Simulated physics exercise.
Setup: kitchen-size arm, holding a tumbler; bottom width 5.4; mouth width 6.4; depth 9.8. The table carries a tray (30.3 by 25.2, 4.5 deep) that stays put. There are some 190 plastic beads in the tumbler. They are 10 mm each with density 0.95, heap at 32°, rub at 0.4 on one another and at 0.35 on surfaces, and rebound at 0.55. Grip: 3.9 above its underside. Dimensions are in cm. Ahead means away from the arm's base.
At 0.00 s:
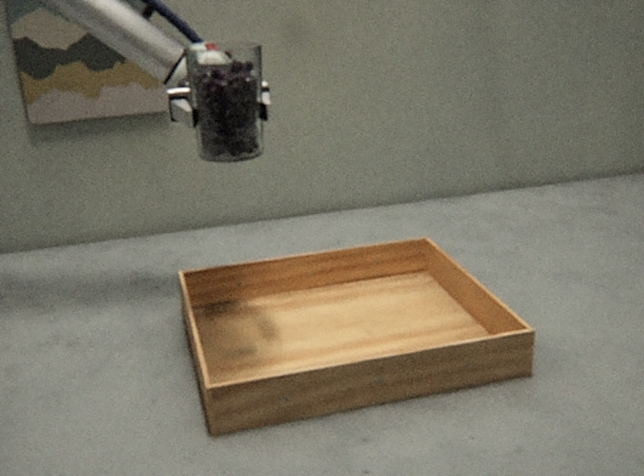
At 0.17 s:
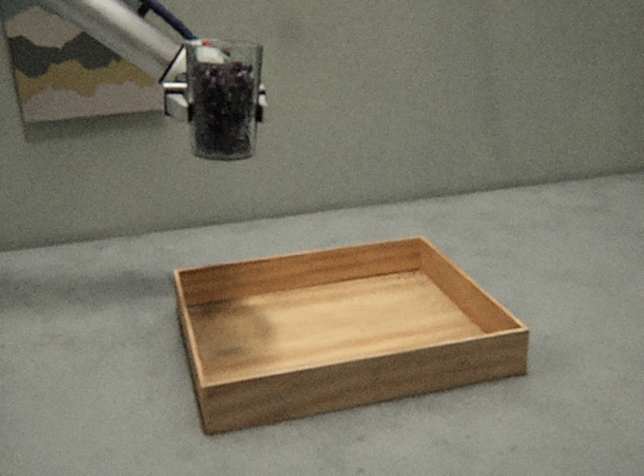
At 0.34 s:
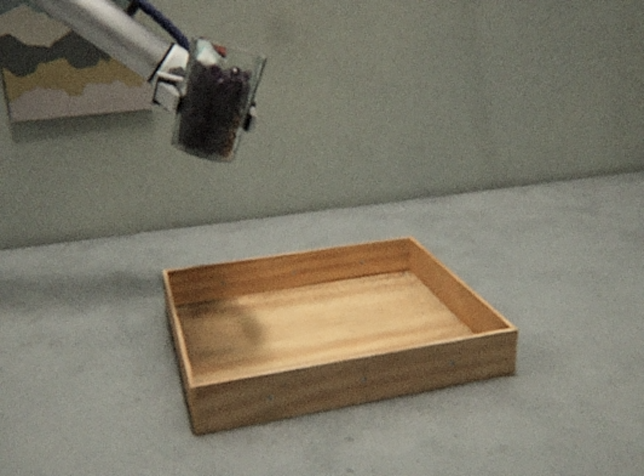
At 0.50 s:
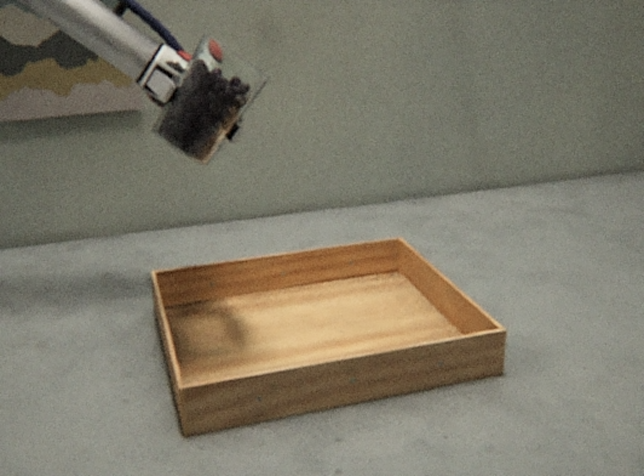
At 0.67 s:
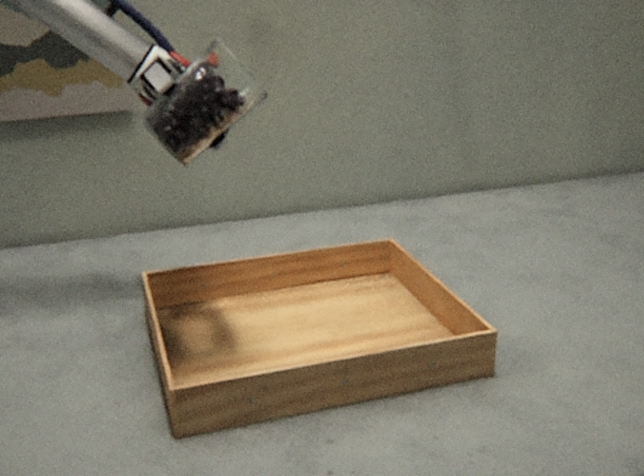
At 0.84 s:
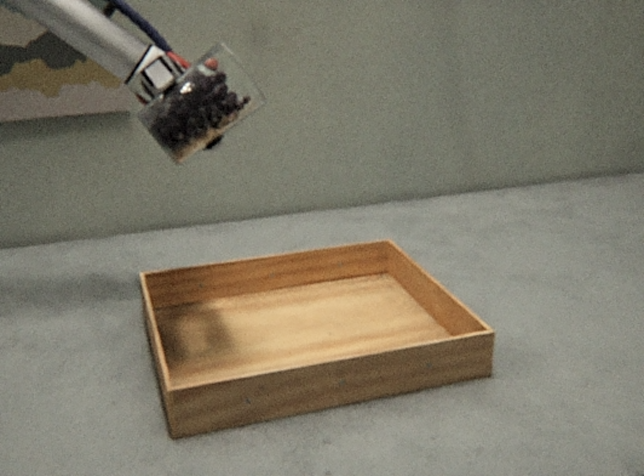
The clip opens on a robotic arm holding a clear tumbler of dark beads upright, above and behind a shallow wooden tray on a grey table. The arm tilts the tumbler steadily to the right, and the beads shift inside it, while the view drifts slightly and the tray stays empty.
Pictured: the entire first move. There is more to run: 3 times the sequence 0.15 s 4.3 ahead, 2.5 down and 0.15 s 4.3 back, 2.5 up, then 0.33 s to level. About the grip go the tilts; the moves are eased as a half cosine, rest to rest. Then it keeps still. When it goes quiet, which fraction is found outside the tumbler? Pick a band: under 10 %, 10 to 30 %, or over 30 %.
Under 10 %.
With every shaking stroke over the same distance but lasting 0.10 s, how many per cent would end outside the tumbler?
It would be near 20 per cent.
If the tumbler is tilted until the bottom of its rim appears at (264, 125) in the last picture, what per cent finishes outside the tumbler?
I'd say close to 45 per cent.
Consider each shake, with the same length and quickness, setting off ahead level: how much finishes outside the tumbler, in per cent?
Close to 15 in a hundred.
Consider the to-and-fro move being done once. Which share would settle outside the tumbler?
Then about 0 per cent.
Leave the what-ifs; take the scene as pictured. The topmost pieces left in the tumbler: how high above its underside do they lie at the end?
Top of the fill: Near 8.5 cm.
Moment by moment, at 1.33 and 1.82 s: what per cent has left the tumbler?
Around 0 % and around 5 %.
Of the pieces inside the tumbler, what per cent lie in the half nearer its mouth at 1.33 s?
Near 45 in a hundred.
By 1.33 s, tilted 56° forward, highest piece 26 above the table; 191 in the tumbler, 3 in the tray.
By 1.82 s, tilted 48° forward, highest piece 28 above the table; 186 in the tumbler, 6 in the tray, 2 in flight or on a rim.
By 2.27 s, level, highest piece 30 above the table; 186 in the tumbler, 8 in the tray.
By 3.32 s, level, highest piece 30 above the table; 186 in the tumbler, 8 in the tray.
Final count, 186 in the tumbler, 8 in the tray. That is 4 % outside the tumbler.
